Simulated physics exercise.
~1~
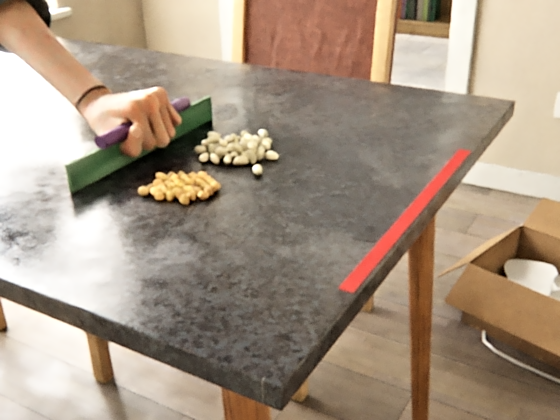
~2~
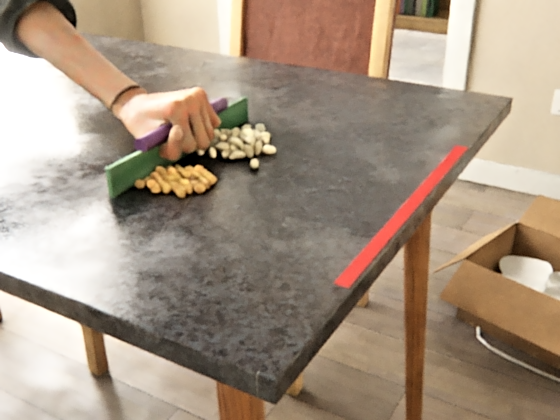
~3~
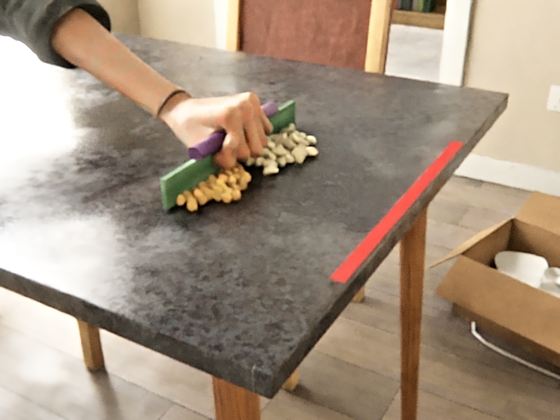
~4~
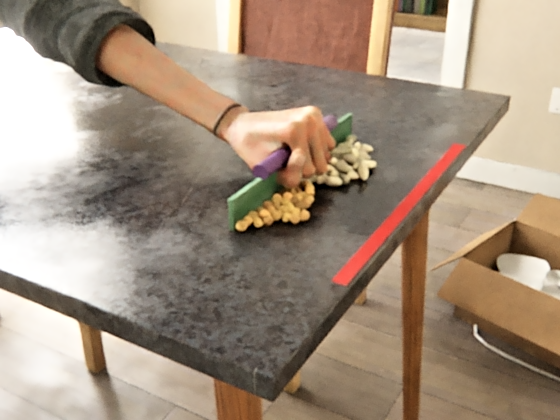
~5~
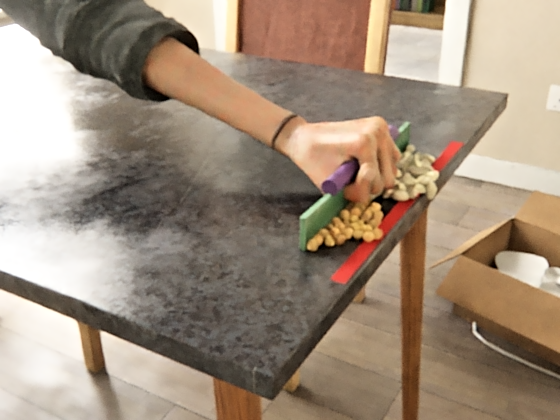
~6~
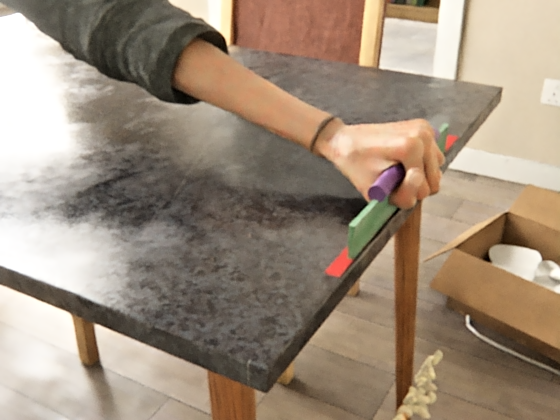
A hand pushes a green scraper across a table, sweeping two nut piles off the edge.
